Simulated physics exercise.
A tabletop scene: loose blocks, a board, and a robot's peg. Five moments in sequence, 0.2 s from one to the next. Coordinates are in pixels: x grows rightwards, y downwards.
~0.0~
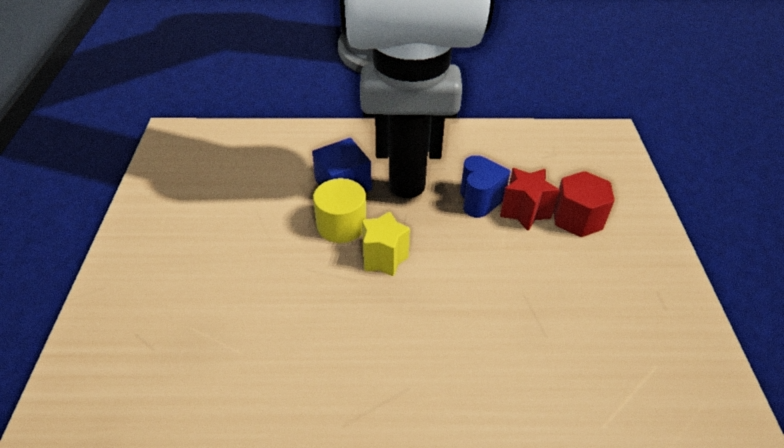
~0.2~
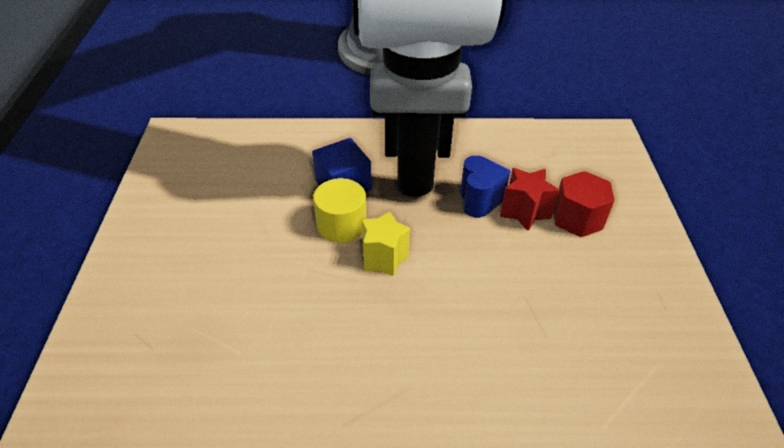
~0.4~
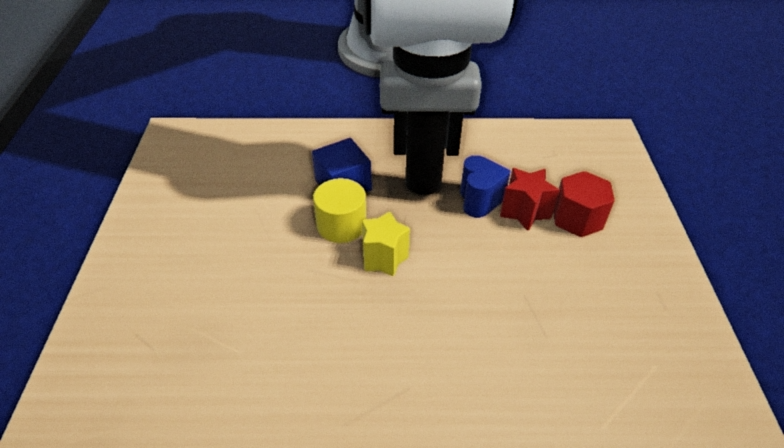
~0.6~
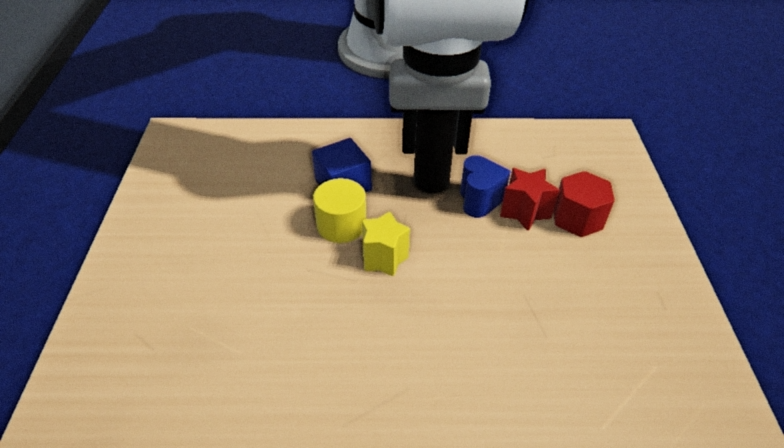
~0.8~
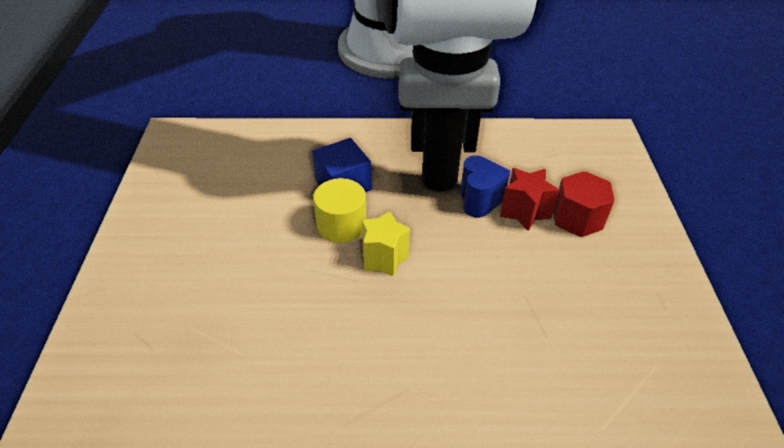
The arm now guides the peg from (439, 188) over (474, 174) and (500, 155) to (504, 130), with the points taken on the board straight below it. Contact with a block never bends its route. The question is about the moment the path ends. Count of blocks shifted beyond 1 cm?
I'd say just one block gets shifted by more than about 1 cm.
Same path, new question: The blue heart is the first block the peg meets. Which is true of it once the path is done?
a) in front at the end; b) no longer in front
(b)
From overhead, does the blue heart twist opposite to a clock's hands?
No.
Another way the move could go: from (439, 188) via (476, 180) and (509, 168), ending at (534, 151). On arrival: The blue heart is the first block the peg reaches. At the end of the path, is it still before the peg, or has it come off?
My guess is it ends up beside or behind the peg.
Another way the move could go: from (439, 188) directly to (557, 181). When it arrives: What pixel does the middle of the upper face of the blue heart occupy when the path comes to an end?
When the path ends, it will be at (519, 179).
The first path, step by step. One third of the way, peg at (476, 165); blue heart at (496, 167), turned 60° clockwise.
Two thirds of the way, peg at (501, 146); blue heart at (496, 167), turned 65° clockwise.
At the end, peg at (505, 122); blue heart at (496, 167), turned 65° clockwise; red star-shaped block still.
